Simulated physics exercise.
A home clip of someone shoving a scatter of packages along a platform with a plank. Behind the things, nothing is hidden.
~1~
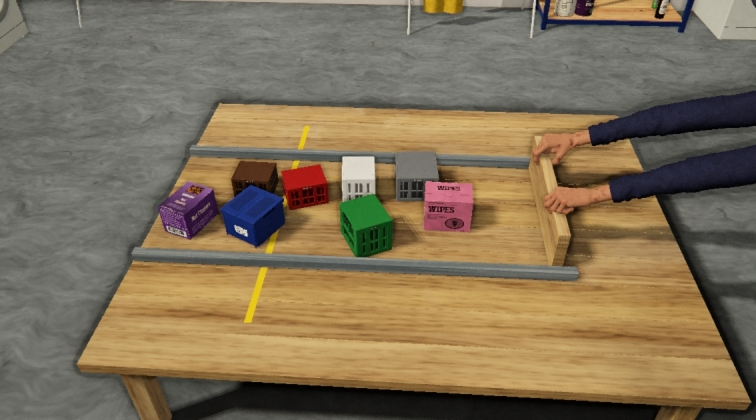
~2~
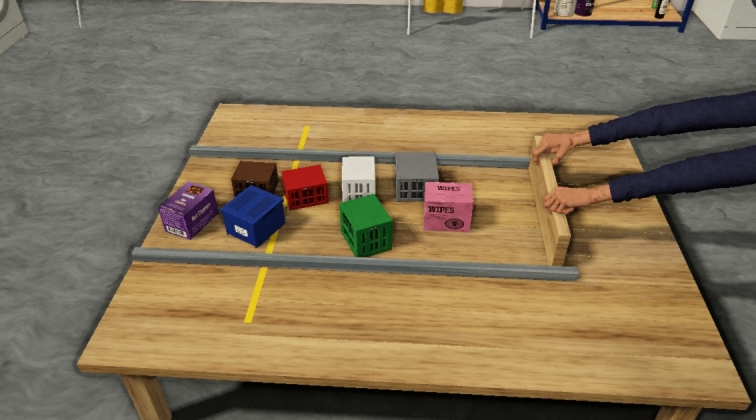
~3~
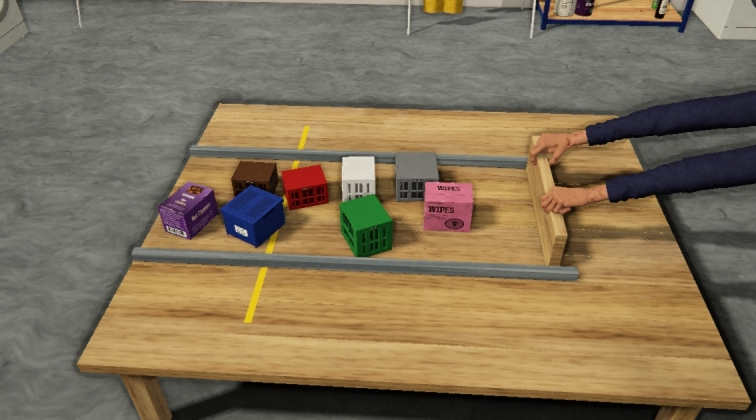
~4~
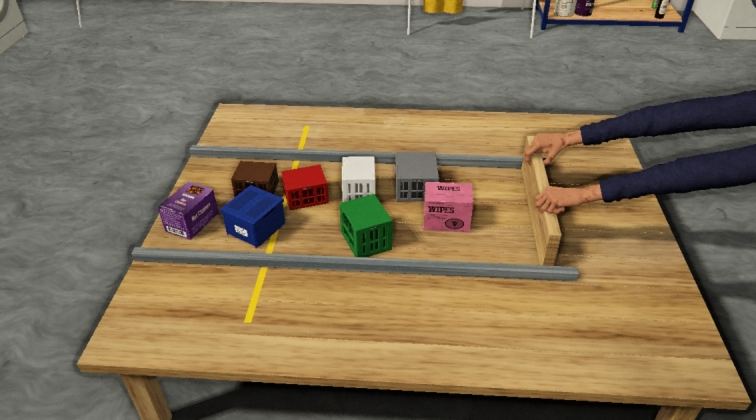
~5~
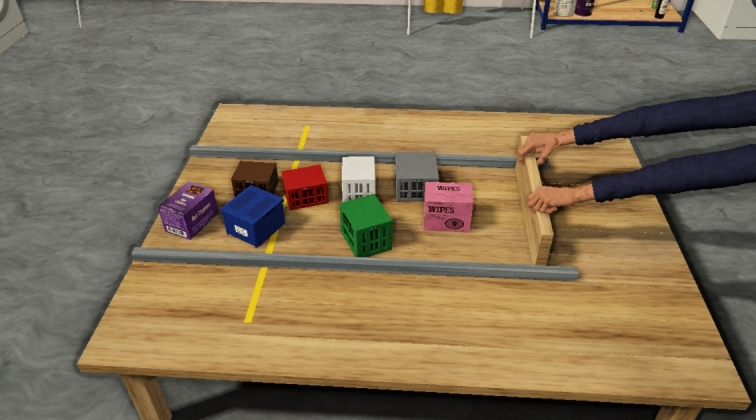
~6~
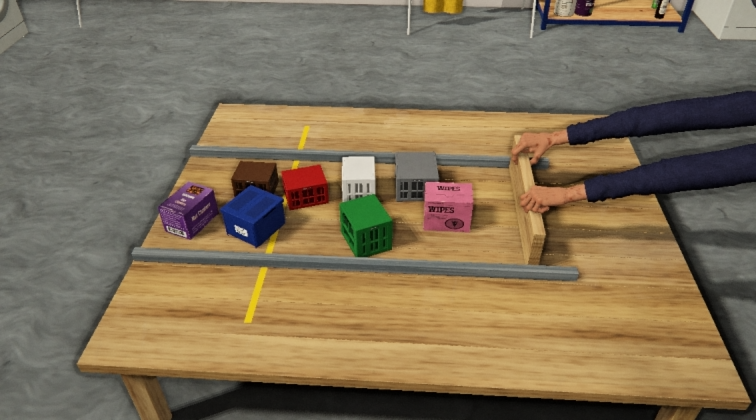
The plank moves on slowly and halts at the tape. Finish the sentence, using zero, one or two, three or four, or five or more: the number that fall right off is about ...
The number that fall right off is about one or two.
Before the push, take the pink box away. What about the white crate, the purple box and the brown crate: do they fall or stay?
In that case the white crate stays where it is, the purple box stays where it is, and the brown crate winds up down.
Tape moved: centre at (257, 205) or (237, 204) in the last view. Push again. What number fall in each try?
Well, you'd get 3 the first time and 3 the second time.
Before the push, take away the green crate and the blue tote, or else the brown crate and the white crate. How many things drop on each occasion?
1 and 0.
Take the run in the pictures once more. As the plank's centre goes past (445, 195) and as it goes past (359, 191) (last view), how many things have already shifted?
Moved so far: 1, then 6.
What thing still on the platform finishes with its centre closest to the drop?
Purple box.
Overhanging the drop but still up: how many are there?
I get 0.
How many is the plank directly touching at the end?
The count comes out at 3.
Soon after, none off yet; purple box at rest near (189, 210); brown crate at rest near (256, 180); blue tote at rest near (254, 217).
By the end, the number that fall off is one or two; fallen, brown crate.
